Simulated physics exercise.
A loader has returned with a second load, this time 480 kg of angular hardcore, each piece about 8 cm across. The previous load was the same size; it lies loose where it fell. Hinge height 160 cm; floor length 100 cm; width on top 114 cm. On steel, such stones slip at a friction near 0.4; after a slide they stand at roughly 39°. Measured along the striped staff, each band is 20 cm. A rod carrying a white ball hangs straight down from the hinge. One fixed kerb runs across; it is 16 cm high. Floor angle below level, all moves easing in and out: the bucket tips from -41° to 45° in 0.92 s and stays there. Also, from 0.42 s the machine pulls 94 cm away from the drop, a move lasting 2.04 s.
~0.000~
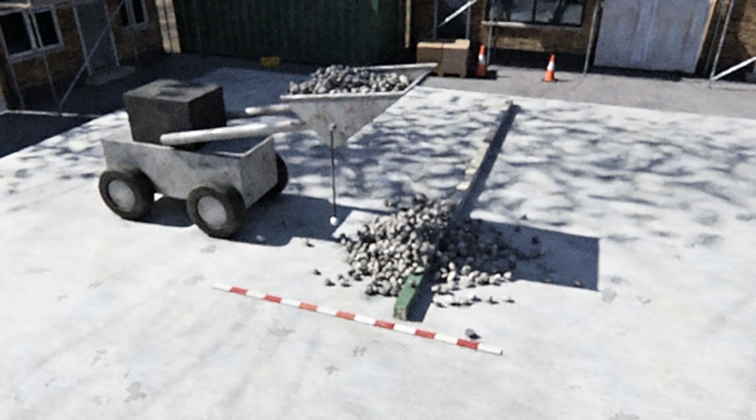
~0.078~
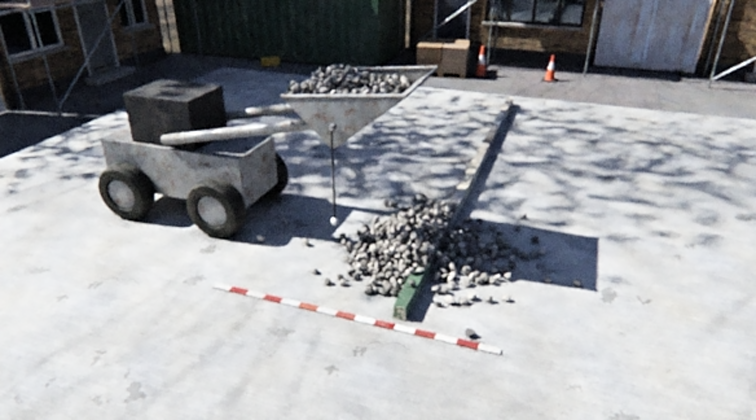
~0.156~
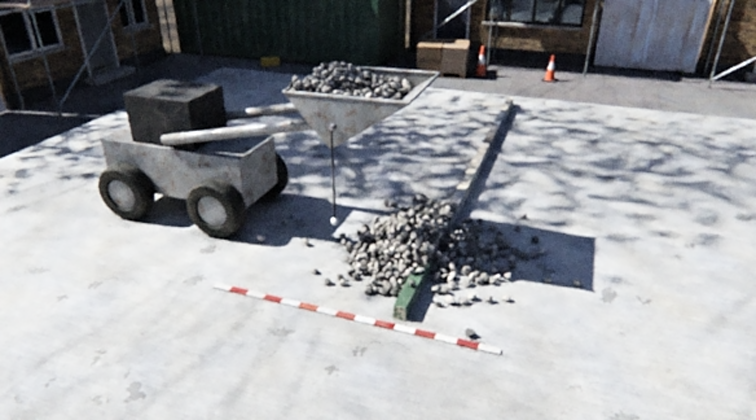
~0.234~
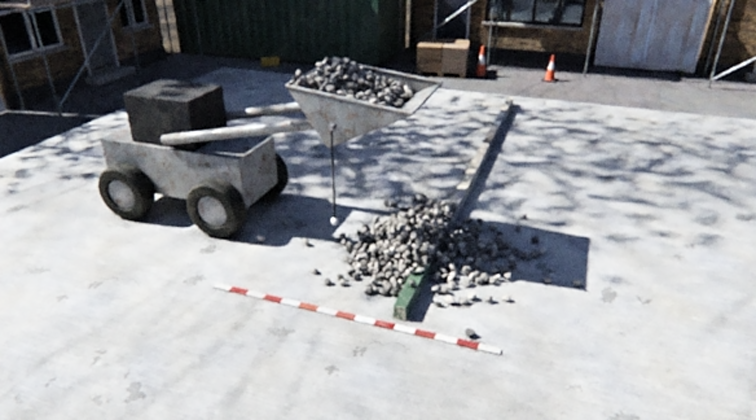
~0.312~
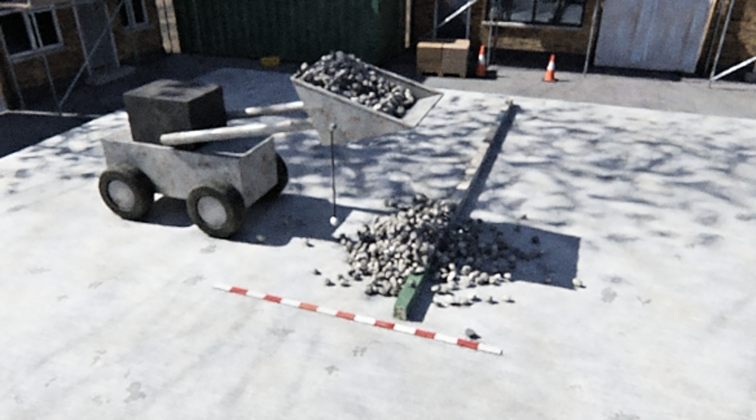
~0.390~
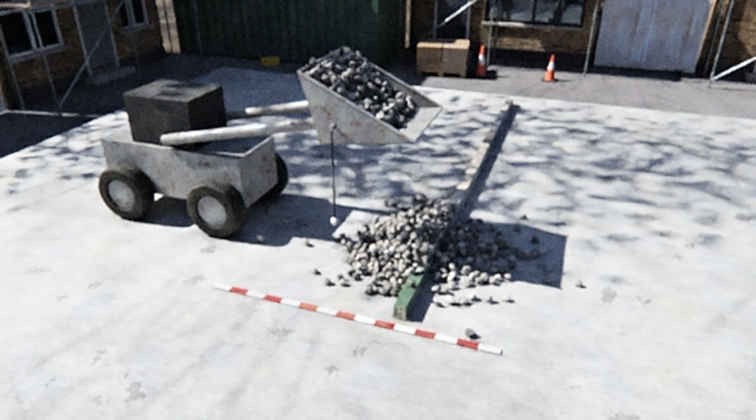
A loader bucket heaped with grey stones tilting steadily downward at its front lip above a loose stone pile straddling a kerb.
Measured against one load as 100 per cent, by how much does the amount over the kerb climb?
The amount climbs by some 17 per cent of a load.
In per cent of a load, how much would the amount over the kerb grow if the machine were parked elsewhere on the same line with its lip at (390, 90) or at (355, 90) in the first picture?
5 % and 0 %.
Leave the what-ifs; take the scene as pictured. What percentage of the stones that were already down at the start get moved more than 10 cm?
10 %.
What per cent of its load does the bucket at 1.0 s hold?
About 60 percent is still in there.
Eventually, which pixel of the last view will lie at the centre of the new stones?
In the last view, somewhere near (394, 232).
After 0.7 s the floor is at 32°; in per cent of one load, 100 in the bucket, 82 on this side of the kerb, 19 over the kerb; the foremost stones are at (535, 264).
After 1.0 s the floor is at 45°; in per cent of one load, 59 in the bucket, 123 on this side of the kerb, 19 over the kerb; the foremost stones are at (535, 264).
After 2.9 s the floor is at 45°; in per cent of one load, 0 in the bucket, 165 on this side of the kerb, 36 over the kerb; the foremost stones are at (548, 261).
After 5.7 s the floor is at 45°; in per cent of one load, 0 in the bucket, 165 on this side of the kerb, 36 over the kerb; the foremost stones are at (548, 261). Net gain over the kerb, 17.
